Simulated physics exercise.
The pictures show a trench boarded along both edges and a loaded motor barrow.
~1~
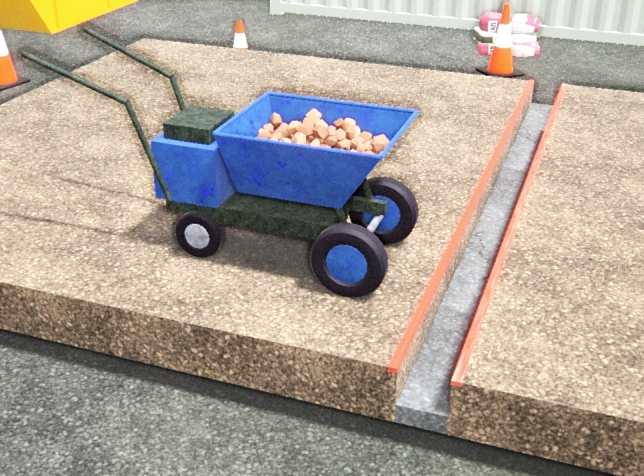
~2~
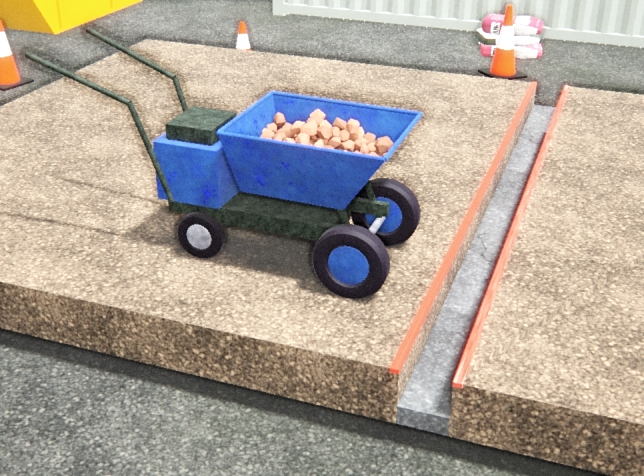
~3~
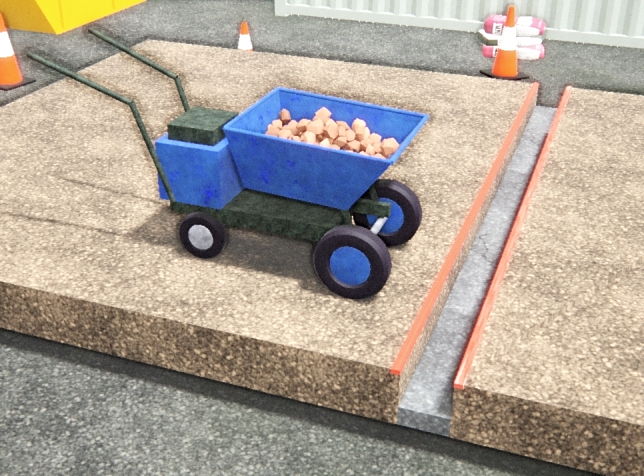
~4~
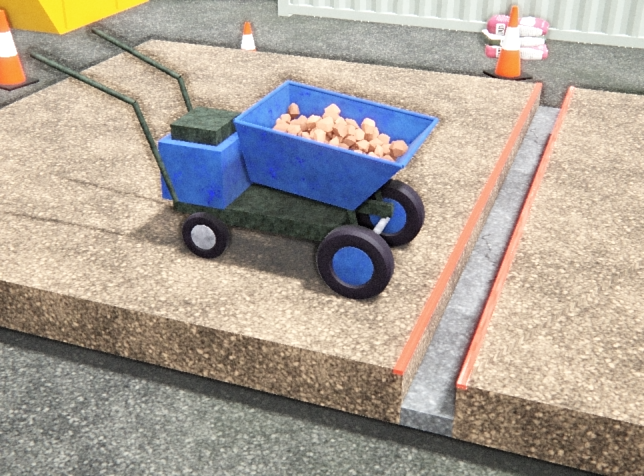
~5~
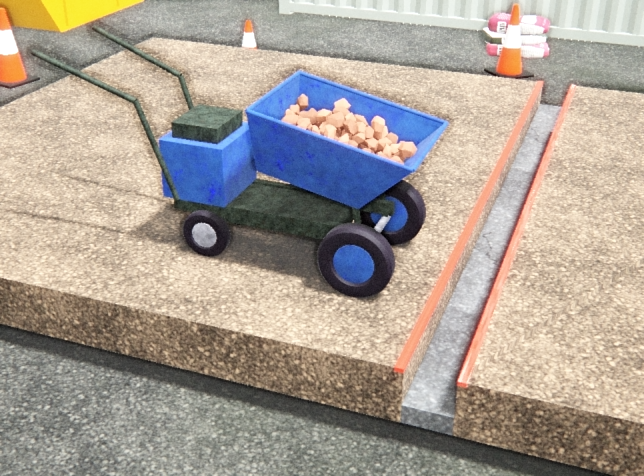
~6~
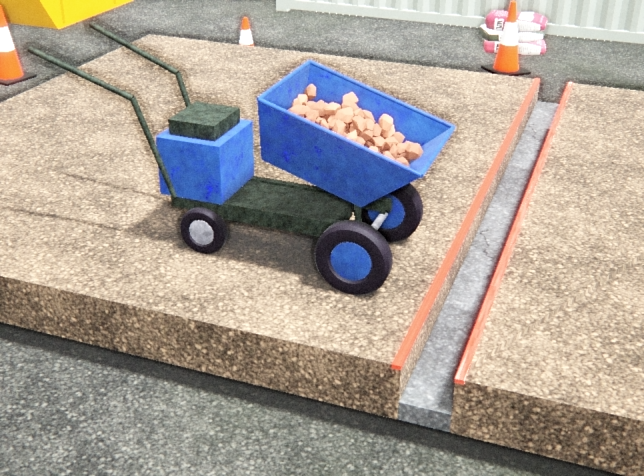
Beside a narrow trench, a blue skip loaded with rubble tilts gradually toward the right.
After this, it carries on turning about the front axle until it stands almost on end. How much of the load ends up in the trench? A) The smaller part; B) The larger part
The smaller part (A).
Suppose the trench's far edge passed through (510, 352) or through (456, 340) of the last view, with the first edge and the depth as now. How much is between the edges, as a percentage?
In order: 80 per cent, then 0 per cent.
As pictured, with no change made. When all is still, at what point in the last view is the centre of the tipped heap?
The centre settles at about (534, 285).
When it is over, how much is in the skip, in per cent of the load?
Some 25 per cent.
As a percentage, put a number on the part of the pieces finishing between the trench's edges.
It works out at some 5 %.
Soon after the last picture, skip tipped steeply; all in the skip.
A little later, skip tipped right over; most in the skip; a stray few in or heaped over the trench; about a quarter beyond it; a stray few falling.
Later still, skip tipped right over; about a quarter in the skip; a stray few in or heaped over the trench; most beyond it.
At rest, skip tipped right over; about a quarter in the skip; a small part in or heaped over the trench; about two thirds beyond it.
